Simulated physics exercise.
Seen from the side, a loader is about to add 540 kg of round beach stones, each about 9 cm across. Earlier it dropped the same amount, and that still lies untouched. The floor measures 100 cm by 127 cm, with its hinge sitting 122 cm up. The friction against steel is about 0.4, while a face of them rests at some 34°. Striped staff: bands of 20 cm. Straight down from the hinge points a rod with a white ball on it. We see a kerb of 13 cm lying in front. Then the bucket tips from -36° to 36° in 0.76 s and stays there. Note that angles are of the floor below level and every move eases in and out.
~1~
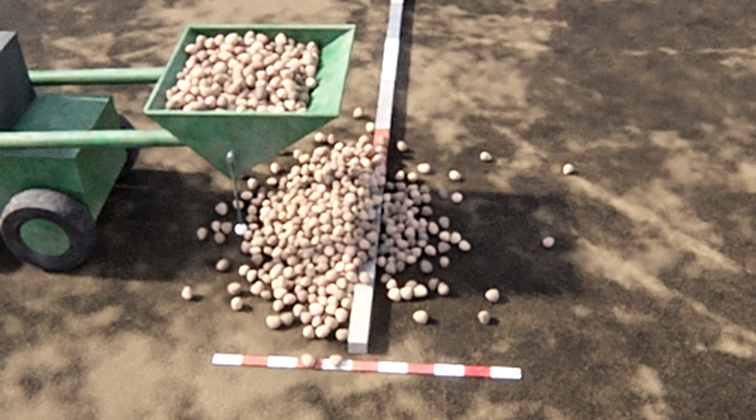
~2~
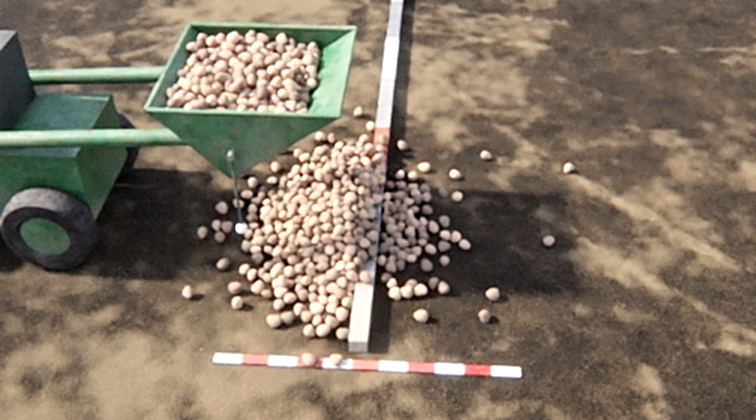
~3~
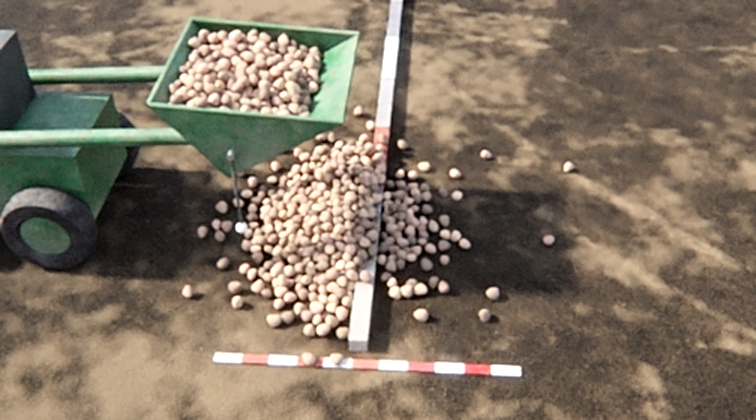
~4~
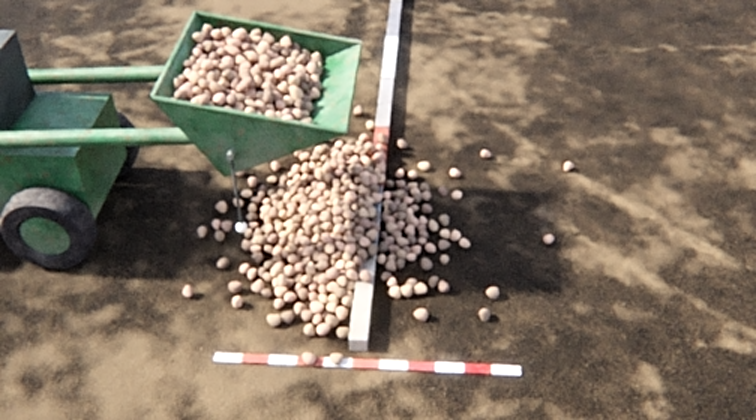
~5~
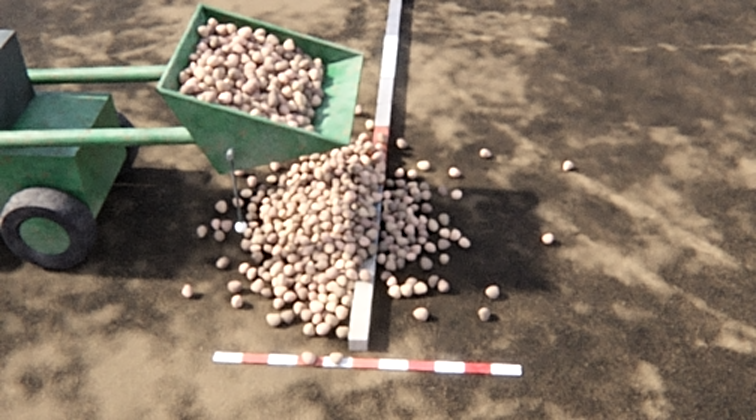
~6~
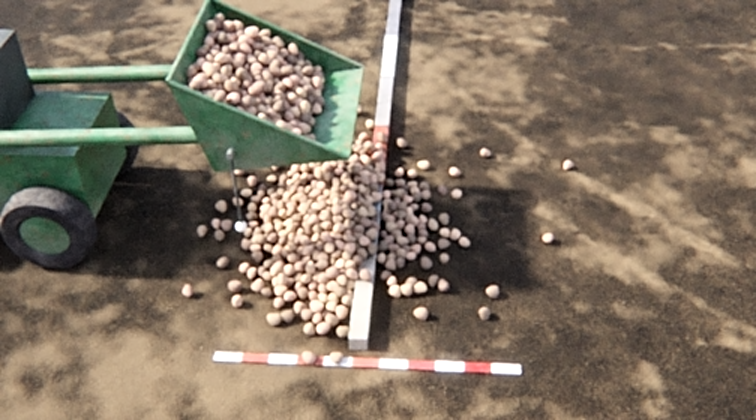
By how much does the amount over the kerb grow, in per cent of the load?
About 82 per cent.
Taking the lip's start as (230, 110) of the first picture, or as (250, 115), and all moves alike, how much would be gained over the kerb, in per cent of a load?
First place: Roughly 0 %; second place: Roughly 10 %.
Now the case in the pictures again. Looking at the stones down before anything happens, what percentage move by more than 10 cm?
Around 15 in a hundred.
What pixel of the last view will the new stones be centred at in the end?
Middle: Approx. (418, 217) px.
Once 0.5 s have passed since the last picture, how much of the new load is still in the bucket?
Close to 80 per cent of the load.
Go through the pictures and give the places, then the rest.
Lip at (338, 115), floor tilted -36°, highest stones at (246, 54). The earlier load is highest near (347, 201), 28 cm above ground level, 87 % on this side of the kerb, 13 % over the kerb, in the first frame.
Lip at (340, 117), floor tilted -35°, highest stones at (240, 52), in the second frame.
Lip at (343, 123), floor tilted -31°, highest stones at (219, 48), in the third frame.
Lip at (346, 133), floor tilted -24°, highest stones at (215, 41), in the fourth frame.
Lip at (349, 145), floor tilted -17°, highest stones at (210, 38), in the fifth frame.
Lip at (350, 159), floor tilted -8°, highest stones at (214, 36), in the sixth frame.
Then, 0.2 s after the last picture the floor is at 25°; in per cent of one load, 100 in the bucket, 87 on this side of the kerb, 13 over the kerb; the foremost stones are at (495, 225).
Then, 0.5 s after the last picture the floor is at 36°; in per cent of one load, 82 in the bucket, 105 on this side of the kerb, 13 over the kerb; the foremost stones are at (495, 225).
Then, 0.9 s after the last picture the floor is at 36°; in per cent of one load, 28 in the bucket, 123 on this side of the kerb, 50 over the kerb; the foremost stones are at (499, 215).
Then, 3.7 s after the last picture the floor is at 36°; in per cent of one load, 0 in the bucket, 104 on this side of the kerb, 96 over the kerb; the foremost stones are at (681, 202). Net gain over the kerb, 82.
